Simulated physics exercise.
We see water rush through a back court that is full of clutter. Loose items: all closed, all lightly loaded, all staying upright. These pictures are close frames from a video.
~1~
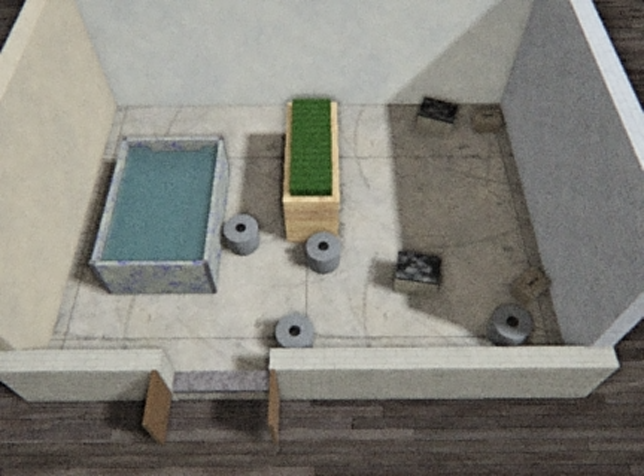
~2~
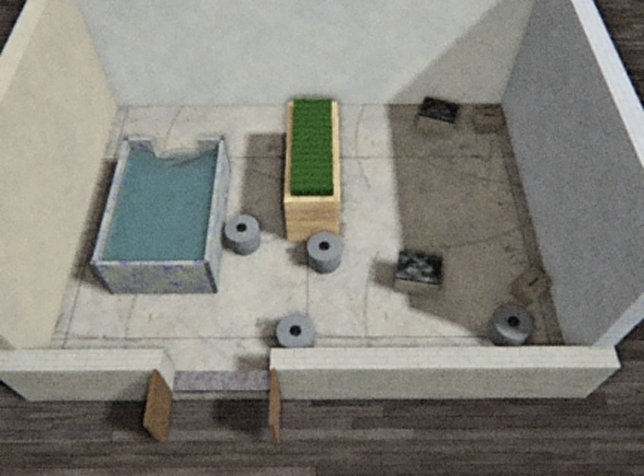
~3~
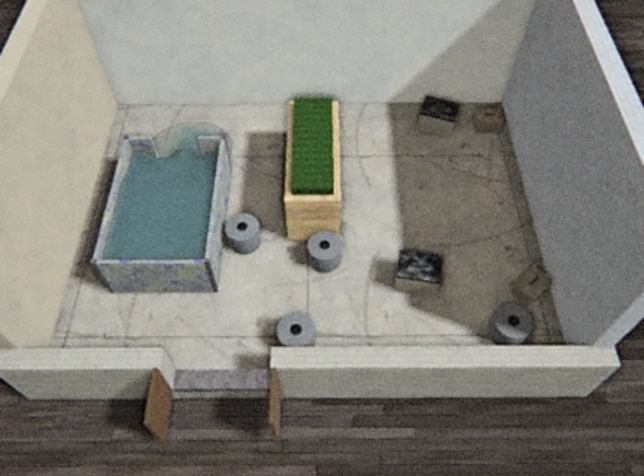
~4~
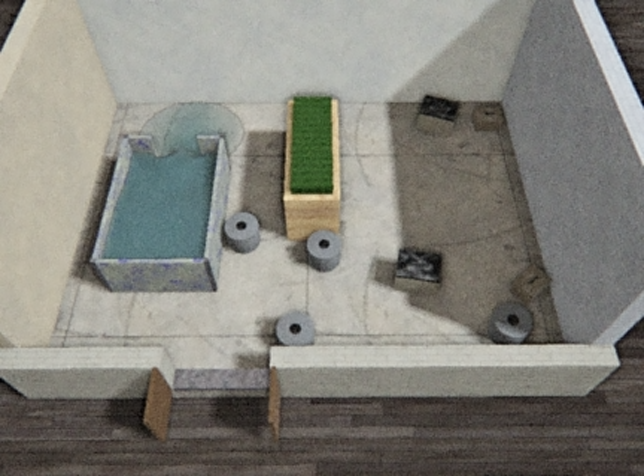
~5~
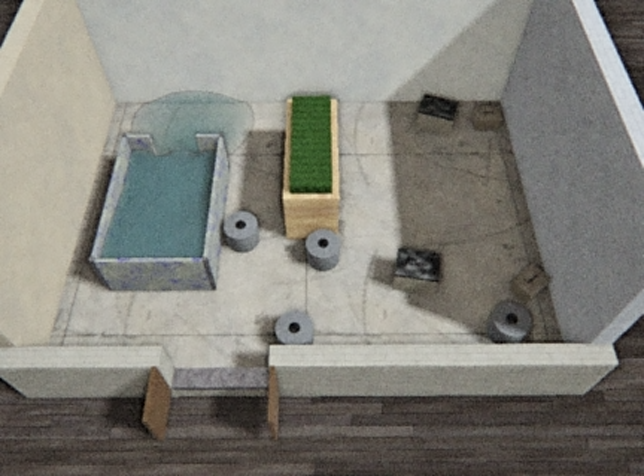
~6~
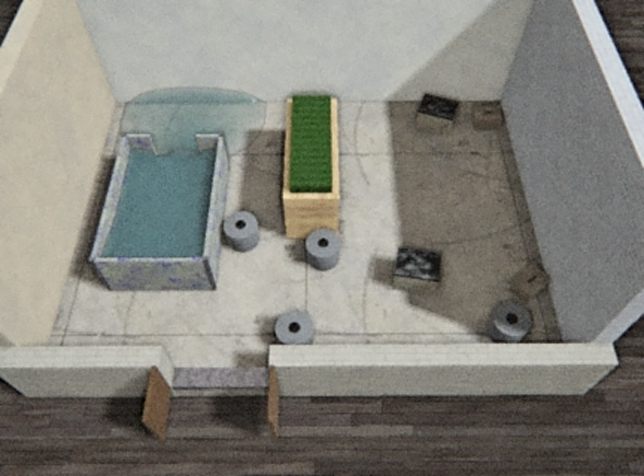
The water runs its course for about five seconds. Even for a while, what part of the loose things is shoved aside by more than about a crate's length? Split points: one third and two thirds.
Portion: Beneath a third.
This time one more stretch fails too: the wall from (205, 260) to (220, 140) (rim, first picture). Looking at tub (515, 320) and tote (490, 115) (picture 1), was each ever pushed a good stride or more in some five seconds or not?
Lab note, as listed: Reached that mark / stayed below that mark.
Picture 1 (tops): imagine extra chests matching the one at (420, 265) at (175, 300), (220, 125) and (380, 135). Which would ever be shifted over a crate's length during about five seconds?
In order: Hardly budges, shoved clear, then shoved clear.
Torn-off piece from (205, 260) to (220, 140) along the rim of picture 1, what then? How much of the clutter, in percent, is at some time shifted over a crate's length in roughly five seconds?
Result: Close to 90 %.
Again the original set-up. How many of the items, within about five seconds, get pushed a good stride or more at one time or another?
The total here is 2.
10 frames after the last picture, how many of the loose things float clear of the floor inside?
I make it 0 of them.
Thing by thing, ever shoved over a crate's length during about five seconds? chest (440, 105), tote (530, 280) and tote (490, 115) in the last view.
Went a long way, never got far, went a long way.
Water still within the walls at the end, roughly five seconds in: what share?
I'd estimate some 100 percent of the water stays.
A moment on, 0 of 8 are well off their spots; 0 afloat.
Next, 0 of 8 are well off their spots; 0 afloat.
Later, 1 of 8 are well off their spots; 2 afloat.
In the end, 2 of 8 are well off their spots, and 2 have been at some point; 2 afloat.
